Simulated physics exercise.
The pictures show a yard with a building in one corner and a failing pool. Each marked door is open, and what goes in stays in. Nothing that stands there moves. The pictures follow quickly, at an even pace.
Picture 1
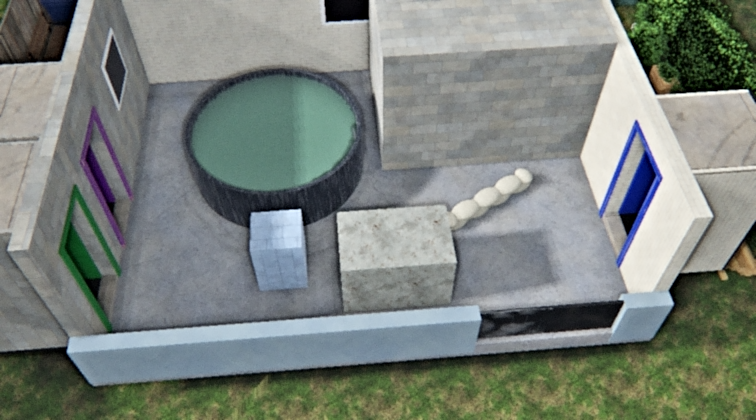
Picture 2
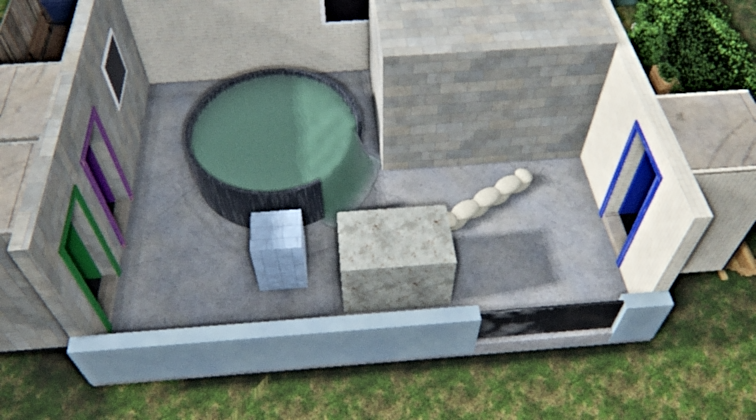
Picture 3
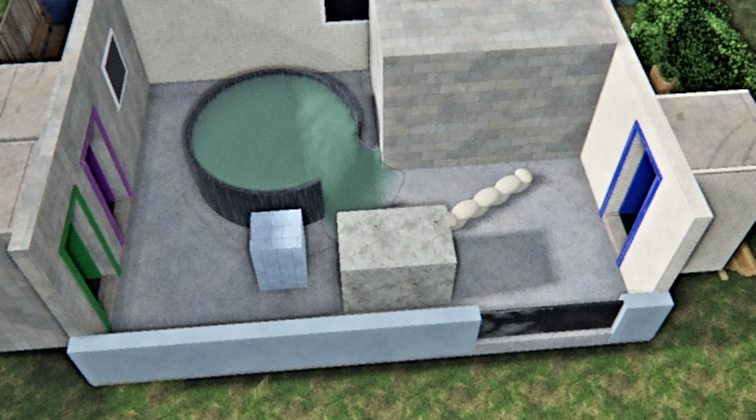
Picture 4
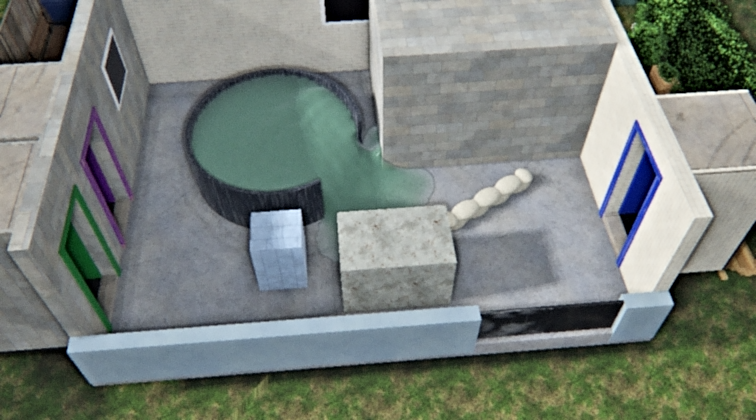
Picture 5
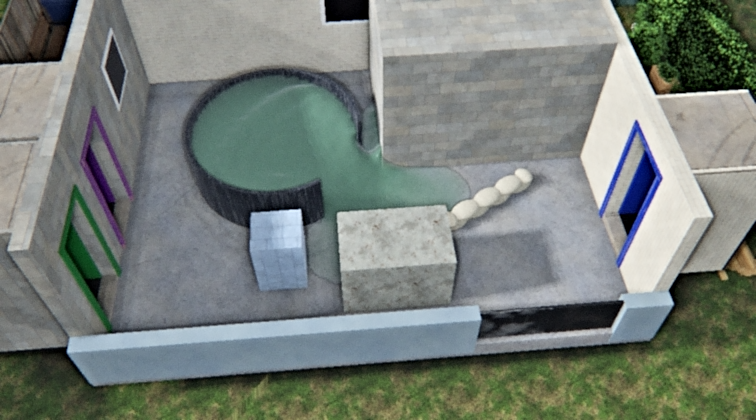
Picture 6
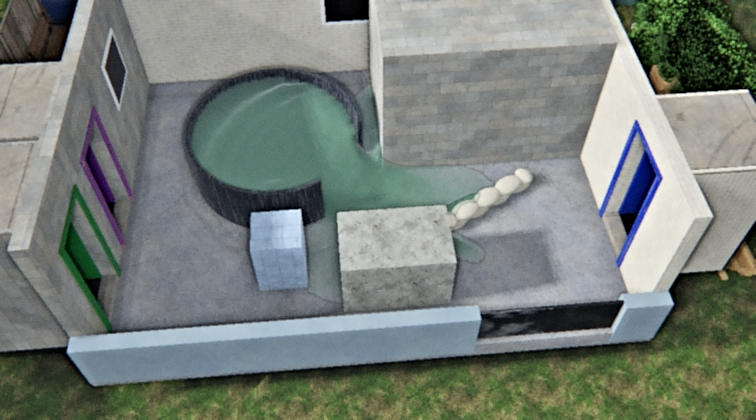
In the video, green water pours through a gap in the right side of a round pool in a walled yard, spreading across the paved ground past a stone block and reaching a row of pale, rounded lumps.
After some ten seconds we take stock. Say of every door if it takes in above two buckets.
In the end: The purple door takes more than that; the blue door takes more than that; the green door takes more than that.
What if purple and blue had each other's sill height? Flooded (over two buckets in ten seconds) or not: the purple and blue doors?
The purple door takes less; the blue door is over.
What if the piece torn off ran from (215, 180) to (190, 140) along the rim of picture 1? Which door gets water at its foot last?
It is the one in blue.
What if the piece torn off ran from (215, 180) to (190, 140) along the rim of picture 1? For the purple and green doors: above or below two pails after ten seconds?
In short: Purple goes over, green is over.
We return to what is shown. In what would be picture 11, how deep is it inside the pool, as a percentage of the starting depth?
Close to 70 %.
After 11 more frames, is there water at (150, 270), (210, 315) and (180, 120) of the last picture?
In turn: No water, dry, not flooded.
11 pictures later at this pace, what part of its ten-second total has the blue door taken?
Roughly 5 per cent.
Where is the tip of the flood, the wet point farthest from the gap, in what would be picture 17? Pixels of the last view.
Roughly at (630, 317).
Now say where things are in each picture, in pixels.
Still water in the pool at (275, 130), in the first picture.
The front is at (369, 157), out from the gap at (350, 179), in the second picture.
The front is at (378, 146), out from the gap at (350, 180), in the third picture.
The front is at (376, 128), out from the gap at (350, 181), in the fourth picture.
The front is at (373, 108), out from the gap at (350, 181), in the fifth picture.
Water pours out at (350, 181) and has run to (371, 87), in the sixth picture.
A moment on, water covers 45 % of the floor; the purple door not reached, the blue door not reached, the green door not reached.
Next, water covers 55 % of the floor; the purple door not reached, the blue door under two buckets in, the green door not reached.
Then, water covers 70 % of the floor; the purple door not reached, the blue door far over two buckets in, the green door not reached.
Later, water covers 90 % of the floor; the purple door under two buckets in, the blue door far over two buckets in, the green door wet at the sill, nothing in.
In the end, water covers 100 % of the floor; the purple door over two buckets in, the blue door far over two buckets in, the green door far over two buckets in.
